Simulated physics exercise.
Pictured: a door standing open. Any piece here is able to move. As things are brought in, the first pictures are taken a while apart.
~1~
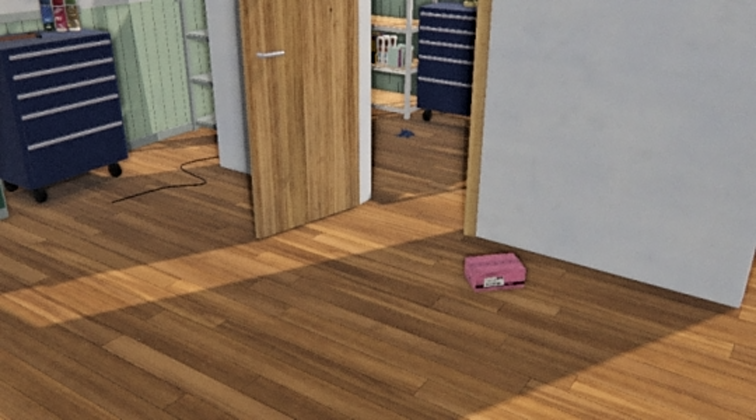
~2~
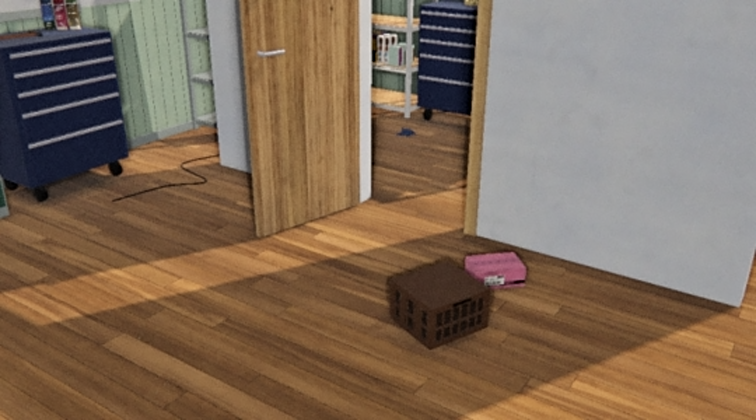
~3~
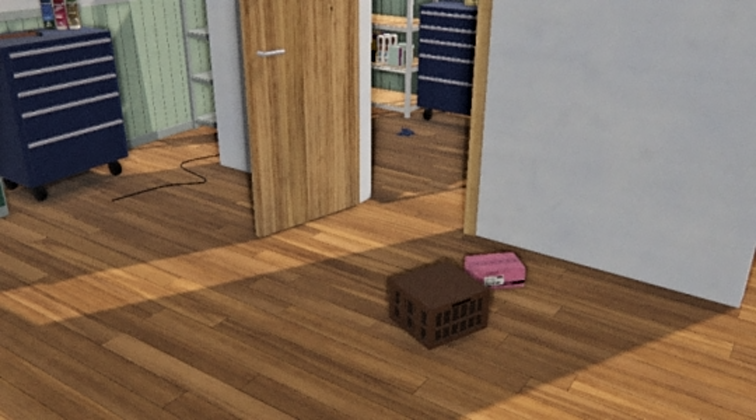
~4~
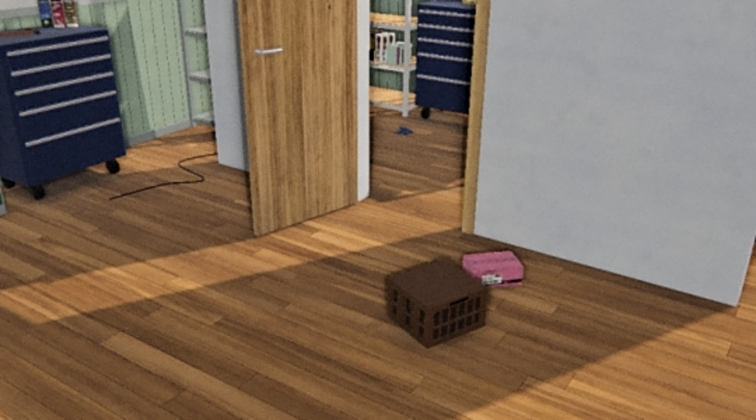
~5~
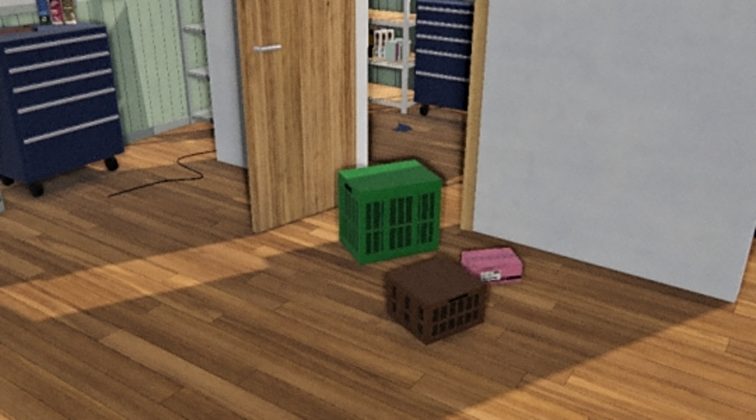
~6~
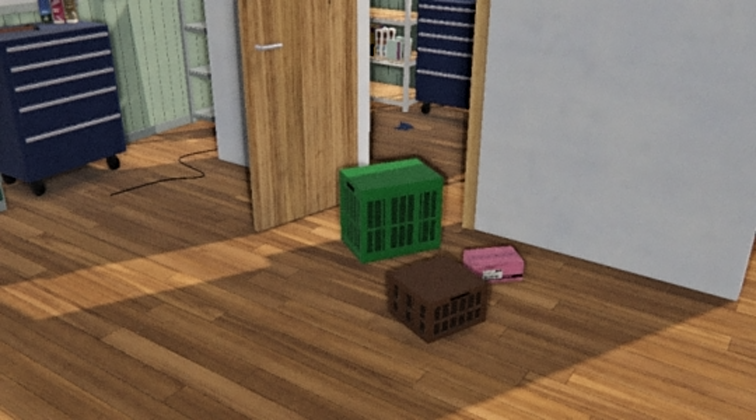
Brown crate appearing beside a pink parcel on a wooden floor, then a green crate appearing near the motionless open door.
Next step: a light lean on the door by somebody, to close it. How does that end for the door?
The door halts before it is closed.
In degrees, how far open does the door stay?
Angle: About 65°.
Then, 0.70 s past the last view, open by 92°.
Then, 1.20 s past the last view, open by 73°.
Finally, open by 64°; all 3 still in place. Final places as the last picture's camera would see them, green chest near (392, 210).
